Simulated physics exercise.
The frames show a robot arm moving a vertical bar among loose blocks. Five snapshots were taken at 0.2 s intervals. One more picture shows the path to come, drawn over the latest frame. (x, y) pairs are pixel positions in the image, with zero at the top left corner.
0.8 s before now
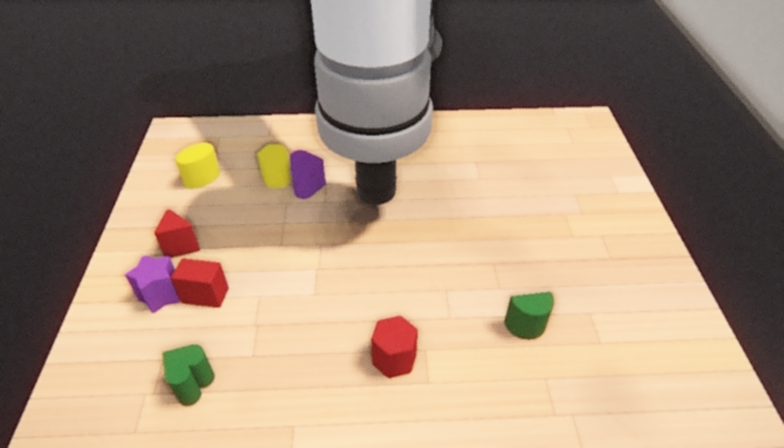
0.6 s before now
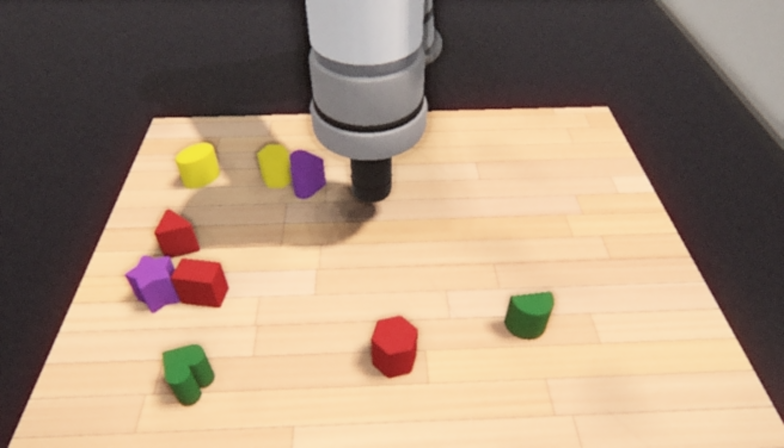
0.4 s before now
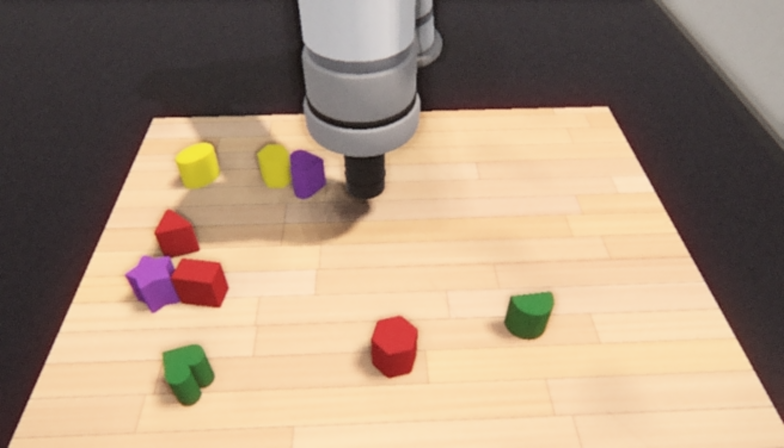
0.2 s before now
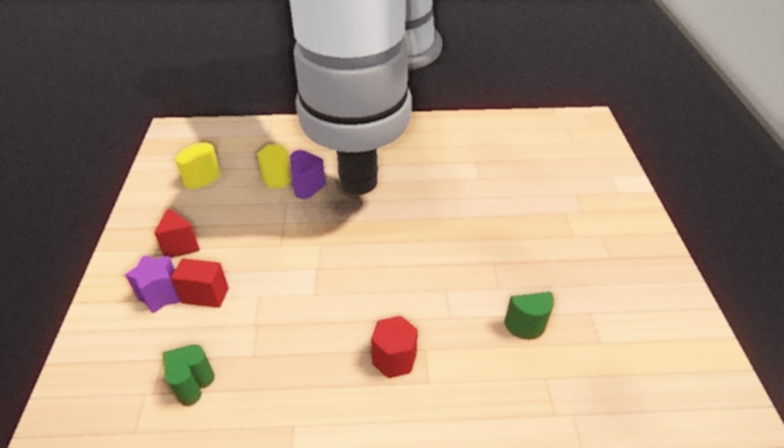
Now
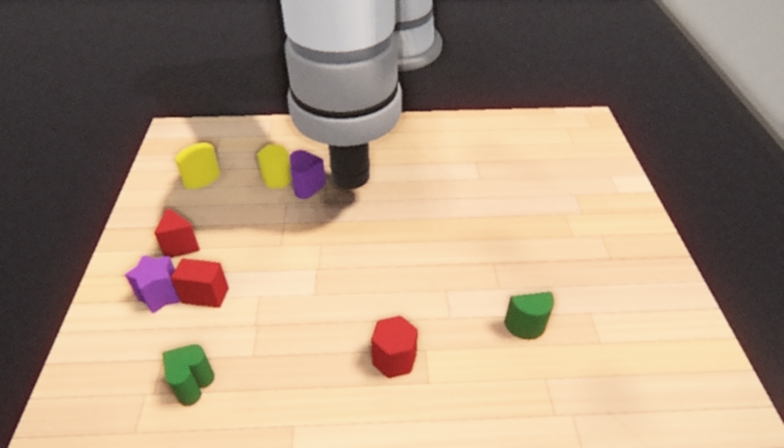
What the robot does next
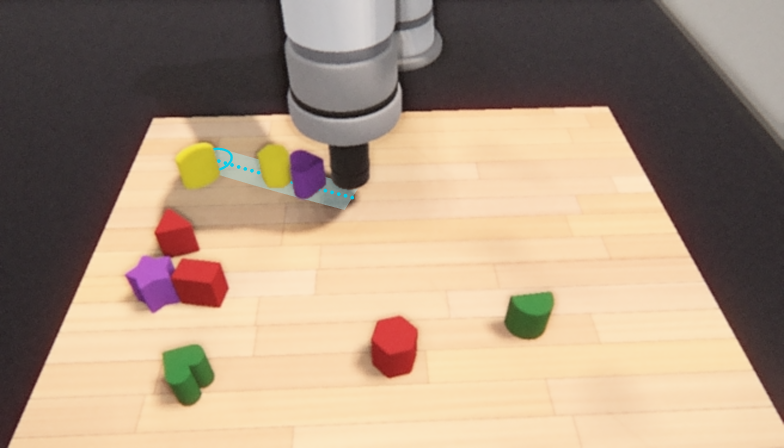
Robot arm with a dark vertical bar moving slightly left above a wooden board, while the scattered coloured blocks stay still.
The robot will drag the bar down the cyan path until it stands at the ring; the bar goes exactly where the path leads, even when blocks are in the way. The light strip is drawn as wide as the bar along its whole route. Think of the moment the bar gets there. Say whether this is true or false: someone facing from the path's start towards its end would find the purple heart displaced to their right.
The statement is correct.
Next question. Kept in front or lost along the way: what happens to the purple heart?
The bar moves past it.
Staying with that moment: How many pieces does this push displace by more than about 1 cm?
It should be three or more, as far as I can tell.
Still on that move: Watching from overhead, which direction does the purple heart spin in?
Viewed from the top, it goes clockwise.
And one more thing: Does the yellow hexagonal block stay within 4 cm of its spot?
I'd say no.
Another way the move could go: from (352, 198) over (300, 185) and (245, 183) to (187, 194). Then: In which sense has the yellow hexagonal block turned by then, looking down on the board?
It turns counter-clockwise.
The line goes in a line from (352, 198) to (214, 160).
On the path given first. One third of the way, bar at (300, 165); yellow hexagonal block at (245, 148), turned 60° anticlockwise; purple heart at (271, 148).
Two thirds of the way, bar at (251, 152); yellow oval block at (178, 153), turned 30° anticlockwise; yellow hexagonal block at (206, 138), turned 115° anticlockwise; purple heart at (236, 130).
At the end, bar at (208, 140); yellow oval block at (177, 153), turned 35° anticlockwise; yellow hexagonal block at (176, 130), turned 185° anticlockwise; purple heart at (220, 116), turned 70° clockwise.
